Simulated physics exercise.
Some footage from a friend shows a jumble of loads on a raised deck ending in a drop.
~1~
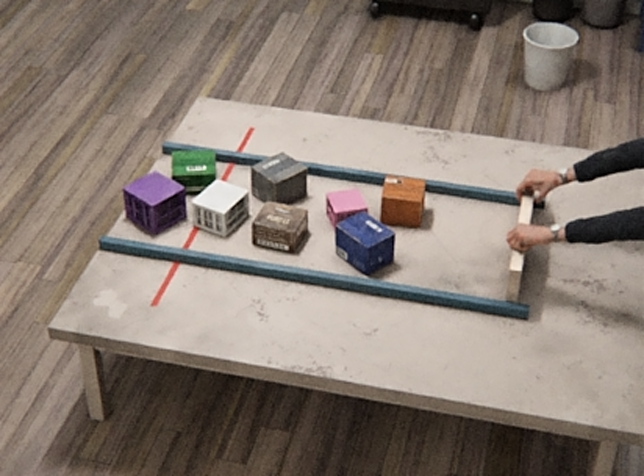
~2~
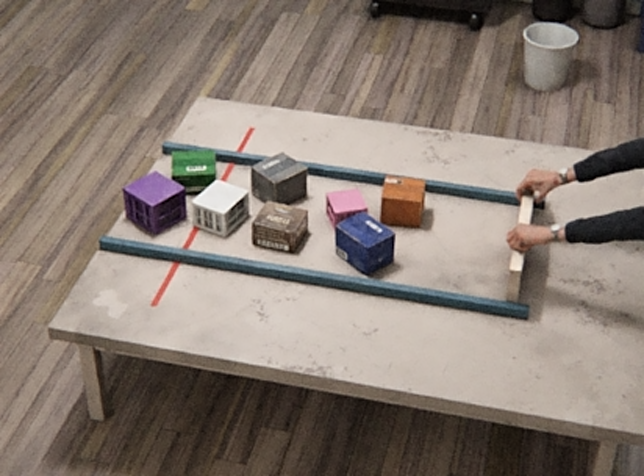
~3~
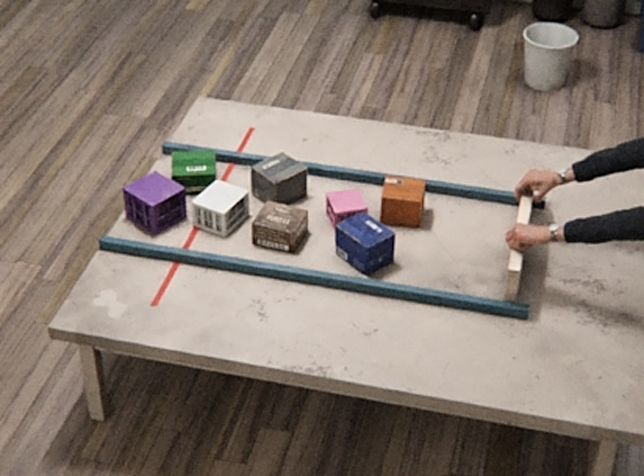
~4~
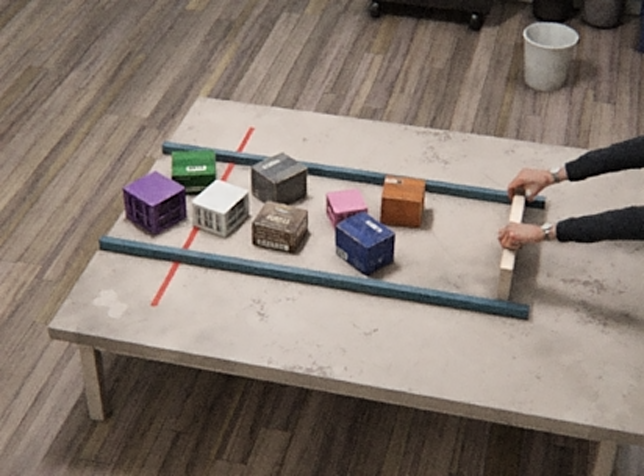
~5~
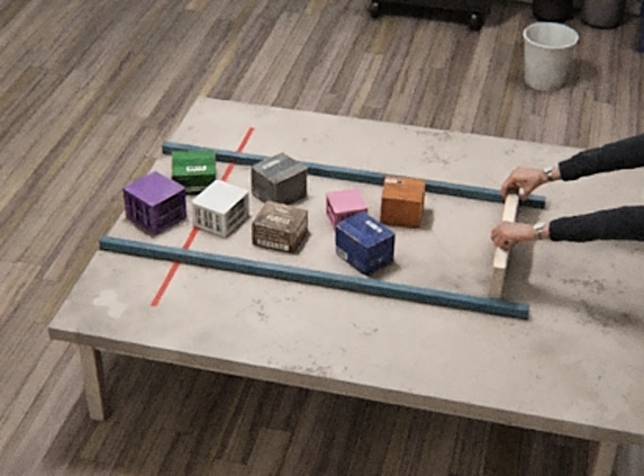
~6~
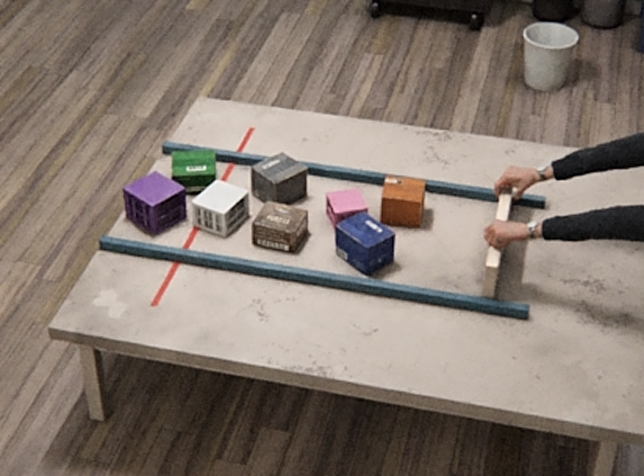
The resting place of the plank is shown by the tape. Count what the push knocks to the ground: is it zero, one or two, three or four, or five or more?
Just three or four drop.
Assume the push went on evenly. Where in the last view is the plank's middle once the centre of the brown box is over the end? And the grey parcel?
Near (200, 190), then near (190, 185).
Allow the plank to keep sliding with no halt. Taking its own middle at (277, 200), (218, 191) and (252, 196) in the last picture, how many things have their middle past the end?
1; 3; 1.
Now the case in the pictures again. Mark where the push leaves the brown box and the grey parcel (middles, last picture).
Final centres, in order: Near (131, 206), near (160, 169).
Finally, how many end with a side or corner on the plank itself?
Number in contact with it: 3.
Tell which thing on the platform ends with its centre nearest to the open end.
The foremost one is the brown box.
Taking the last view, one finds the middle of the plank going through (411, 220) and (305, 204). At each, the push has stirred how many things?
At the one place 1, at the other 7.
A little later, none off yet; purple crate at rest near (155, 202); green parcel at rest near (194, 172); white crate at rest near (221, 208).
When it is over, the number that fall off is three or four; down, white crate, green parcel and purple crate.
